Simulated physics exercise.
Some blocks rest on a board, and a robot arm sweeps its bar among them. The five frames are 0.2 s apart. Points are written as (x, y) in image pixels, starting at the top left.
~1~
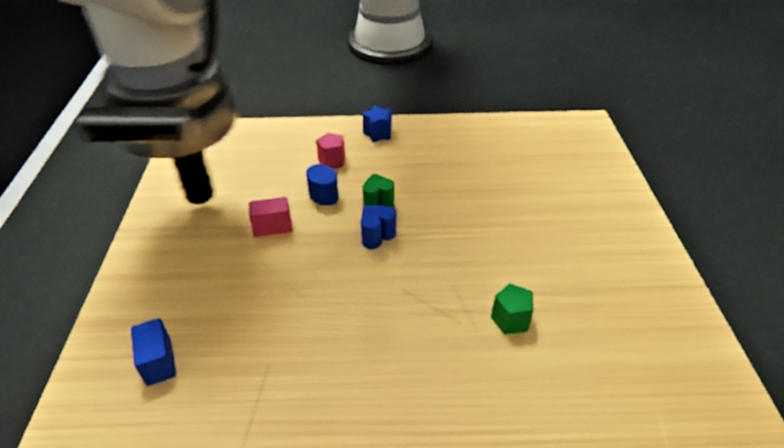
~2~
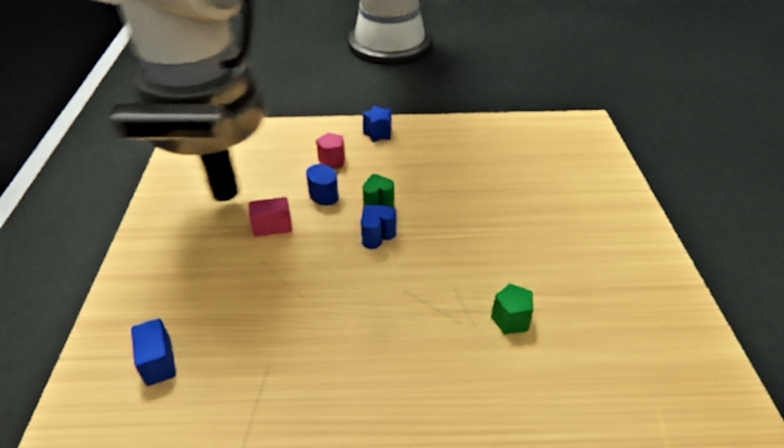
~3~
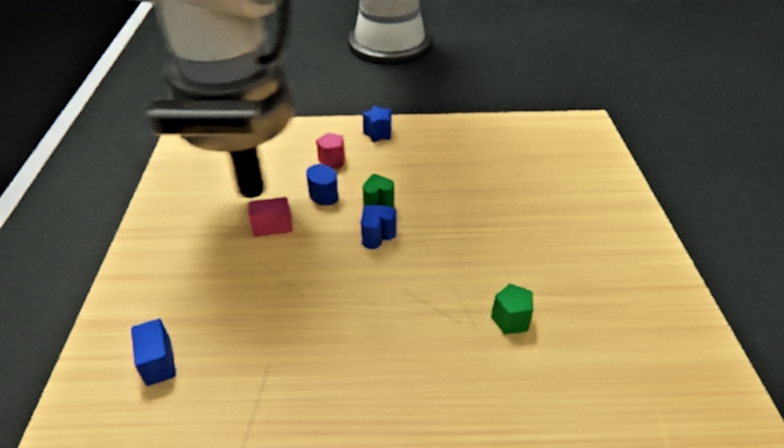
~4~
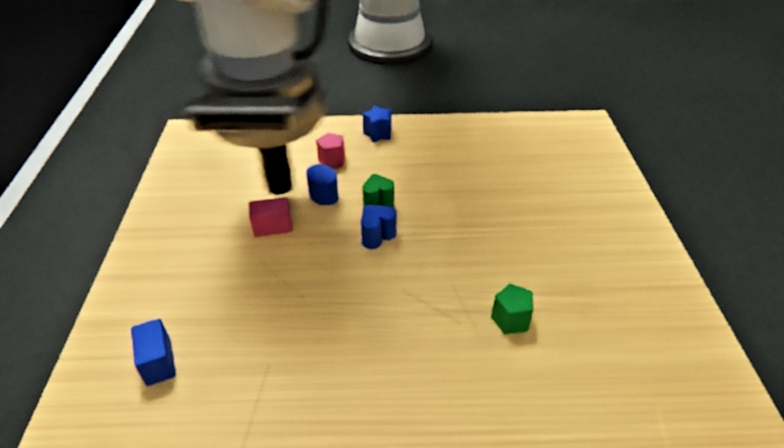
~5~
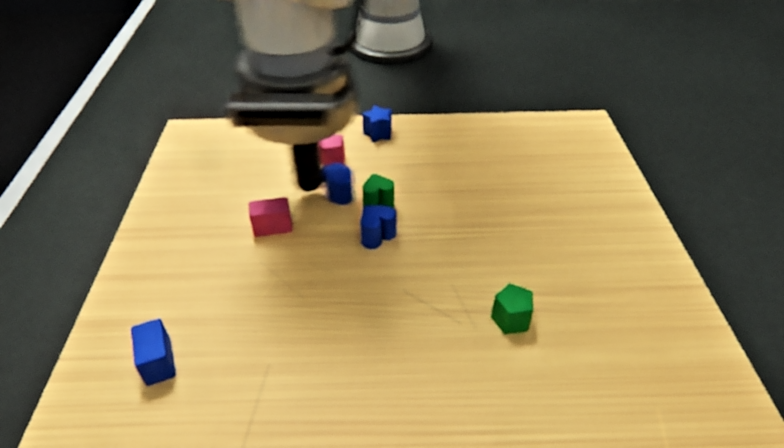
A robot arm sweeps its bar right across the board and nudges a blue block slightly.
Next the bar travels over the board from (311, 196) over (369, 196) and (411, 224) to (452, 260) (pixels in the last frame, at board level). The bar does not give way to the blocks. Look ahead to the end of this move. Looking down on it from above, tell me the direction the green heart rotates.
The turn is anti-clockwise.
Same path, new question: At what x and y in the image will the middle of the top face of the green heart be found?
It comes to (460, 213).
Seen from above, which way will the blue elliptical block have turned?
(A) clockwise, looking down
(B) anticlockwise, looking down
B (anticlockwise, looking down)
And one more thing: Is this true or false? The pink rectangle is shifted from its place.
The statement is false.
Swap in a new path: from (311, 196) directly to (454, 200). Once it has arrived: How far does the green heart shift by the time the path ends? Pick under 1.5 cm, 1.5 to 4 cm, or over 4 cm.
It ends farther than 4 cm from its spot.
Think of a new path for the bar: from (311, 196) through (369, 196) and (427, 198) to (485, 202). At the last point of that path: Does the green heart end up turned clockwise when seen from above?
Final answer: Yes.
What follows on the original path. One third of the way, bar at (368, 184); blue elliptical block at (397, 172), turned 15° clockwise; green heart at (408, 191), turned 50° clockwise.
Two thirds of the way, bar at (412, 212); blue elliptical block at (416, 175), turned 35° anticlockwise; green heart at (443, 206).
At the end, bar at (453, 247); pink rectangle not moved; blue elliptical block at (416, 175), turned 35° anticlockwise; blue heart not moved; green heart at (460, 213), turned 65° anticlockwise.
